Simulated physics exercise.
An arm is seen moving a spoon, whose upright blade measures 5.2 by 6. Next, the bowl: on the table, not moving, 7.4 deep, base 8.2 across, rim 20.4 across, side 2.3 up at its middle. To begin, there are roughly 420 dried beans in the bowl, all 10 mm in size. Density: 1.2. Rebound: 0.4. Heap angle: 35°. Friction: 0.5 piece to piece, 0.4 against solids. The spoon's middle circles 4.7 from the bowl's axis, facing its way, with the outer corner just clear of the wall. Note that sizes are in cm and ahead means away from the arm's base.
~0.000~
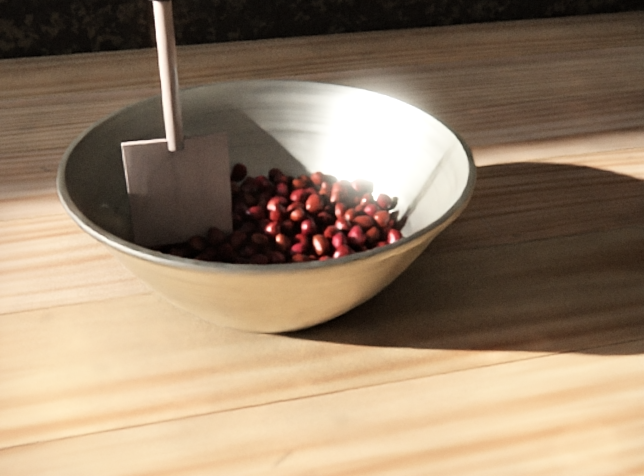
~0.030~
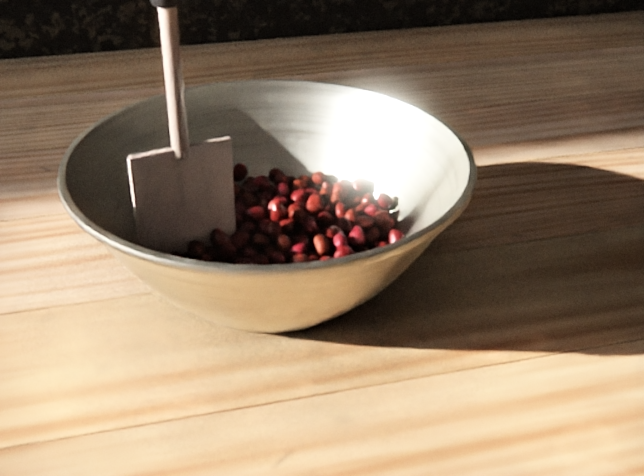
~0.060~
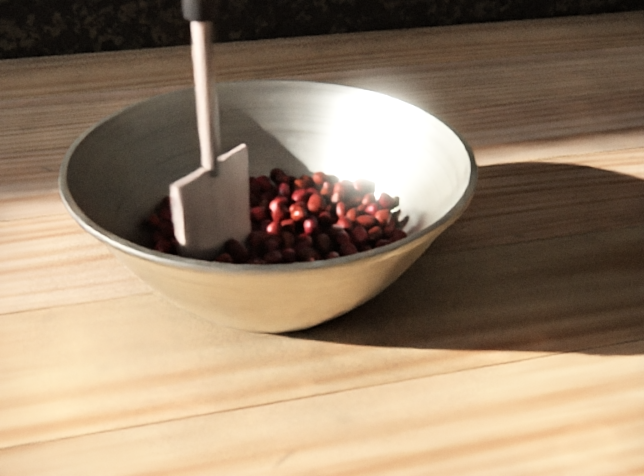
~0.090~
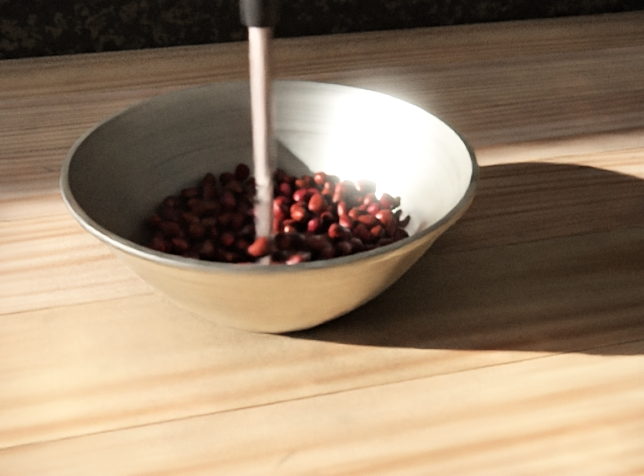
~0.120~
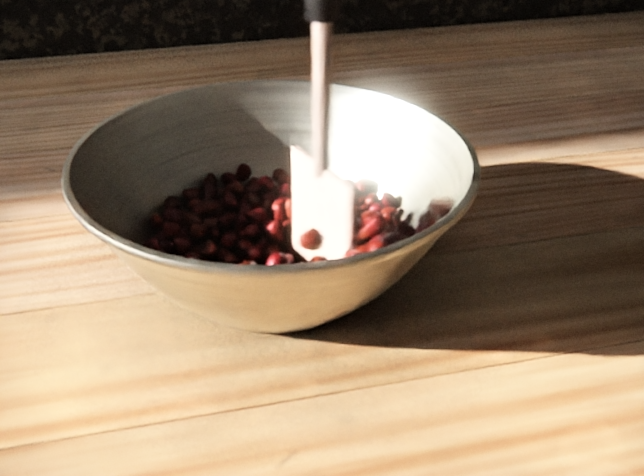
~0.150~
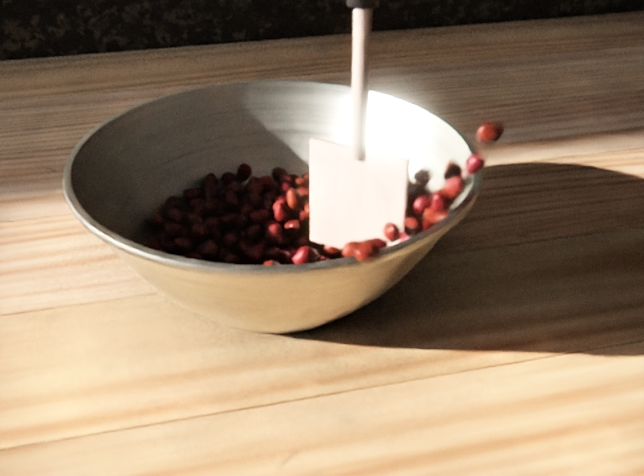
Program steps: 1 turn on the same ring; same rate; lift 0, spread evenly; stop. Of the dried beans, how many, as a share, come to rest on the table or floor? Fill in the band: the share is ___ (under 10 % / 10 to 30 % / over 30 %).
The share is 10 to 30 %.
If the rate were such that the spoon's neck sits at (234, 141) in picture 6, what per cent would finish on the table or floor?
Roughly 0 percent of it.
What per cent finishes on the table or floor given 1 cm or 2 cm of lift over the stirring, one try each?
Some 5 and some 5 per cent.
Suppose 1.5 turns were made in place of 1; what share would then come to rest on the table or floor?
Then some 20 per cent.
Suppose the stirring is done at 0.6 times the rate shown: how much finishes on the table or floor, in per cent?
It would come to around 0 percent.
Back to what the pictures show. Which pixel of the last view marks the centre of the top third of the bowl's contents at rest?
Centre of top third: Approx. (229, 265).
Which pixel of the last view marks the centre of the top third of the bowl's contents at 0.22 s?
Roughly pixel (316, 157).
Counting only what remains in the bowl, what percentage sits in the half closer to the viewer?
Around 60 percent of it.
After 0.22 s, 220° round, highest piece 13 above the table; 407 in the bowl, 12 in flight or on the tool.
After 0.30 s, 299° round, highest piece 12 above the table; 393 in the bowl, 1 on the table or floor, 25 in flight or on the tool.
After 0.53 s, 0° round, highest piece 6 above the table; 360 in the bowl, 56 on the table or floor, 3 in flight or on the tool.
After 1.23 s, 0° round, highest piece 6 above the table; 360 in the bowl, 59 on the table or floor.
In the end, 360 in the bowl, 59 on the table or floor. That is 14 % on the table or floor.
